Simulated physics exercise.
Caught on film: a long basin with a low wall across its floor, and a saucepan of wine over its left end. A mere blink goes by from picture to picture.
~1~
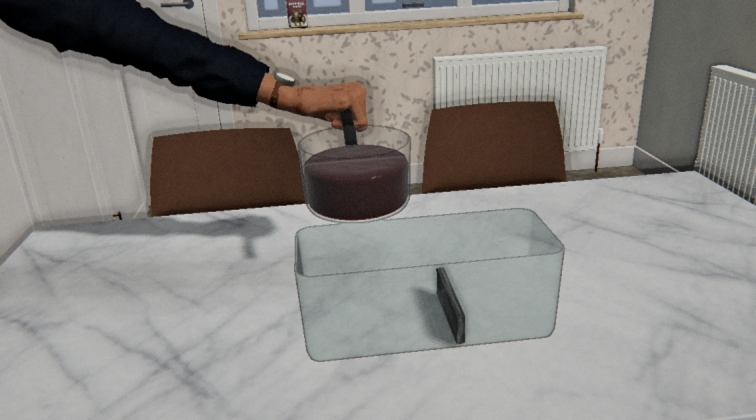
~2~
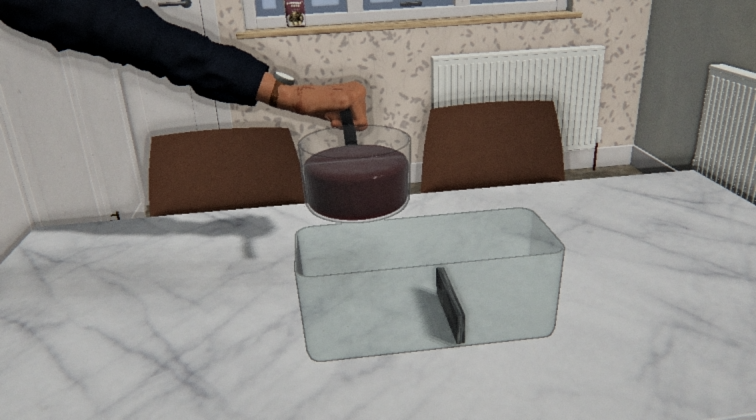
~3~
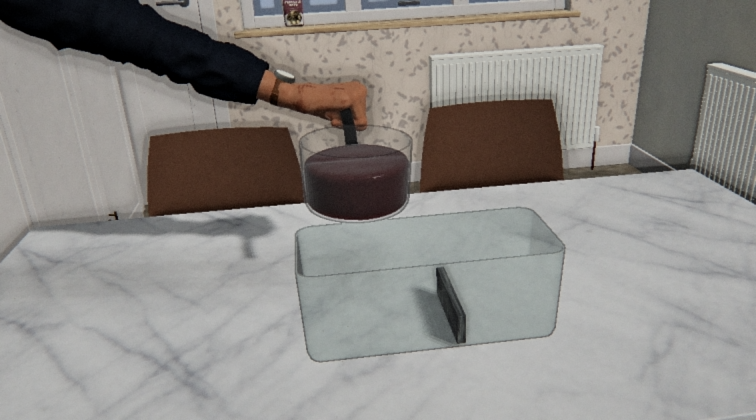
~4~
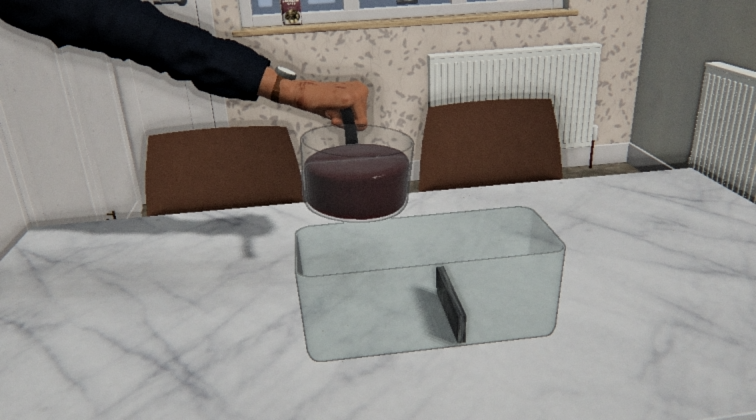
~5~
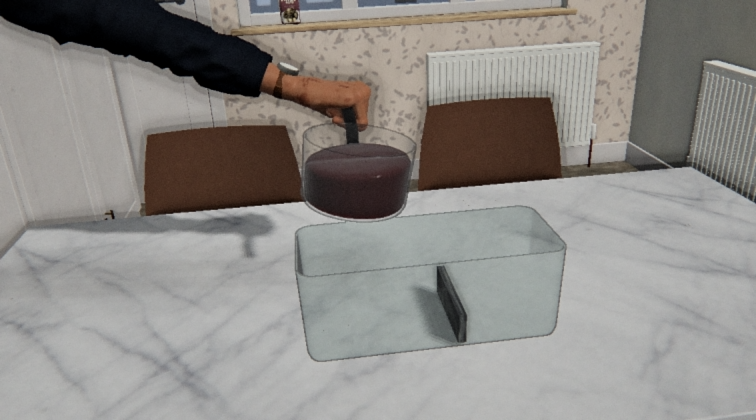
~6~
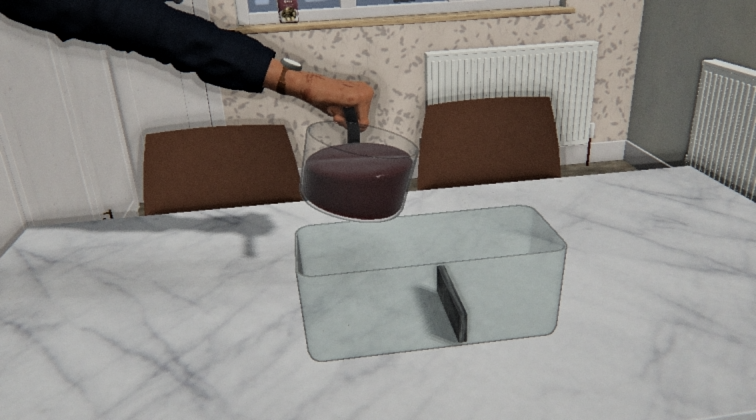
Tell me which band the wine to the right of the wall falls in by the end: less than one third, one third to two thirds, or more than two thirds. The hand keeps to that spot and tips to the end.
The quantity right of the wall will come in at one third to two thirds.
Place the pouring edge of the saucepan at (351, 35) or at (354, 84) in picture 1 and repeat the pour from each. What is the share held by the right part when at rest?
It would come to near 15 per cent, and then near 5 per cent.
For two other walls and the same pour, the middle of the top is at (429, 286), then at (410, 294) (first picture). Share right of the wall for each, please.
About 75 % and 90 %.
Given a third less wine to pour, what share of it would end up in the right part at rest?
30 in a hundred.
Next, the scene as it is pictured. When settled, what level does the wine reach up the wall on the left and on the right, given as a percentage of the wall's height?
The left reads 30 in a hundred and the right 50 in a hundred.
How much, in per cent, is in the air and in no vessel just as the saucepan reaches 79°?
About 30 per cent.
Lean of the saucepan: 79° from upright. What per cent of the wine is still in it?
About 60 %.
A moment on, the tilt is 79° and 58 per cent is still to pour, 4 is left of the wall and 11 right of it.
Next, the tilt is 117° and 6 per cent is still to pour, 39 is left of the wall and 51 right of it.
Then the tilt is 121° and 0 per cent is still to pour, 49 is left of the wall and 50 right of it.
Later the tilt is 121° and 0 per cent is still to pour, 49 is left of the wall and 50 right of it.
In the end 49 per cent lies left of the wall, 50 right of it and 0 outside.
